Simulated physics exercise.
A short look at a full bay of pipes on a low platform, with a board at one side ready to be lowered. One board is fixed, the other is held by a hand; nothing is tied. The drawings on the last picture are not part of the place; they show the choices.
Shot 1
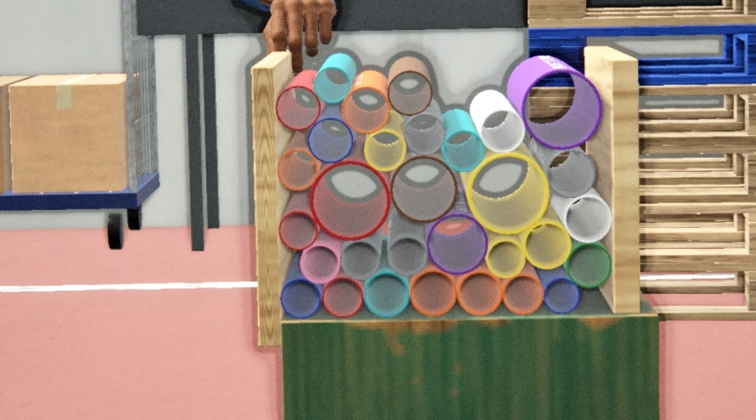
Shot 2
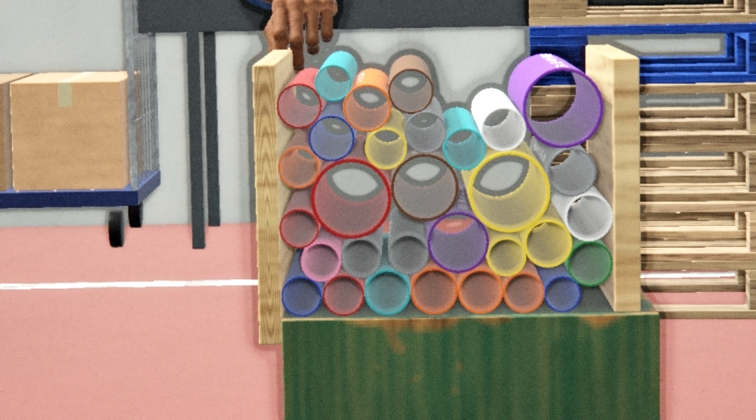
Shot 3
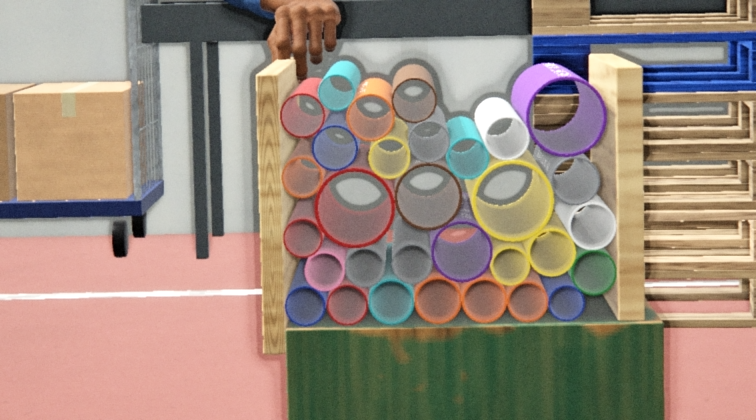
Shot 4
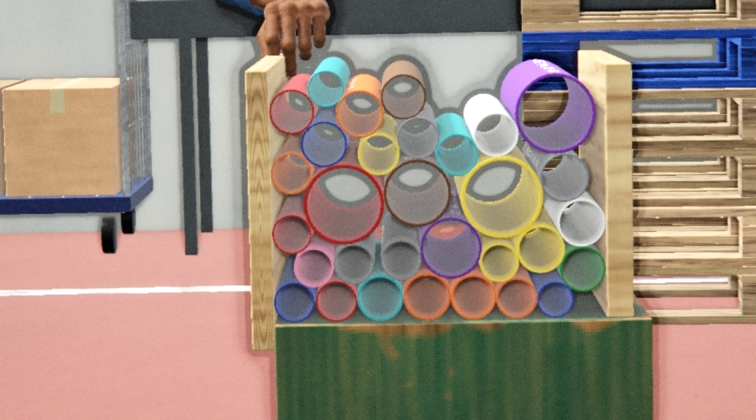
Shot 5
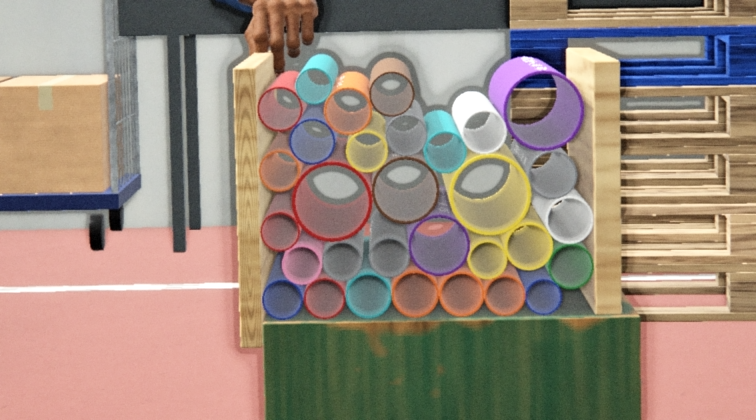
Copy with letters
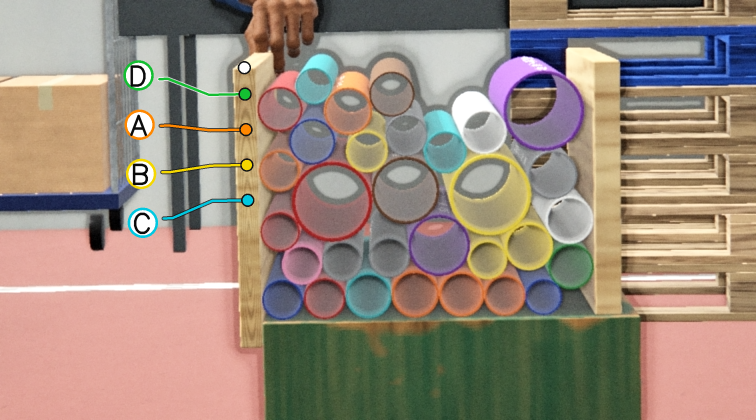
On a low green platform, a hand stays by stacked coloured pipes as the view shifts slightly.
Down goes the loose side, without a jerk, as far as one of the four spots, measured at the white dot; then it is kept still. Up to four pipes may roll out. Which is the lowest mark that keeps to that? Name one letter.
Stop at C.
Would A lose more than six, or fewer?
Fewer than six.
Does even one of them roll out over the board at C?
Yes.
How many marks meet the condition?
Four of them.
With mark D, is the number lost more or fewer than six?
At D, fewer than six.
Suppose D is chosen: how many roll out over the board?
The count is none.
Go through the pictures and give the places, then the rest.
The first picture shows an orange pipe (523, 294); a red pipe (299, 231); a yellow pipe (547, 245).
The second picture shows a yellow pipe (548, 244); a blue pipe (331, 139).
The third picture shows a grey pipe (429, 142); a brown pipe (414, 100).
The fourth picture shows side board (271, 190); a blue pipe (295, 302).
The fifth picture shows an orange pipe (505, 295); a red pipe (280, 232); a yellow pipe (529, 246).
On the marked copy, A at (246, 130); B at (247, 165); C at (248, 200); D at (245, 94); the white dot at (244, 68).
With C. Early on, top of the board (257, 131).
Further on, top of the board (259, 199).
At the end, top of the board (259, 199), three out over the board.
As for the rest, A none out over the board; B none out over the board; D none out over the board.
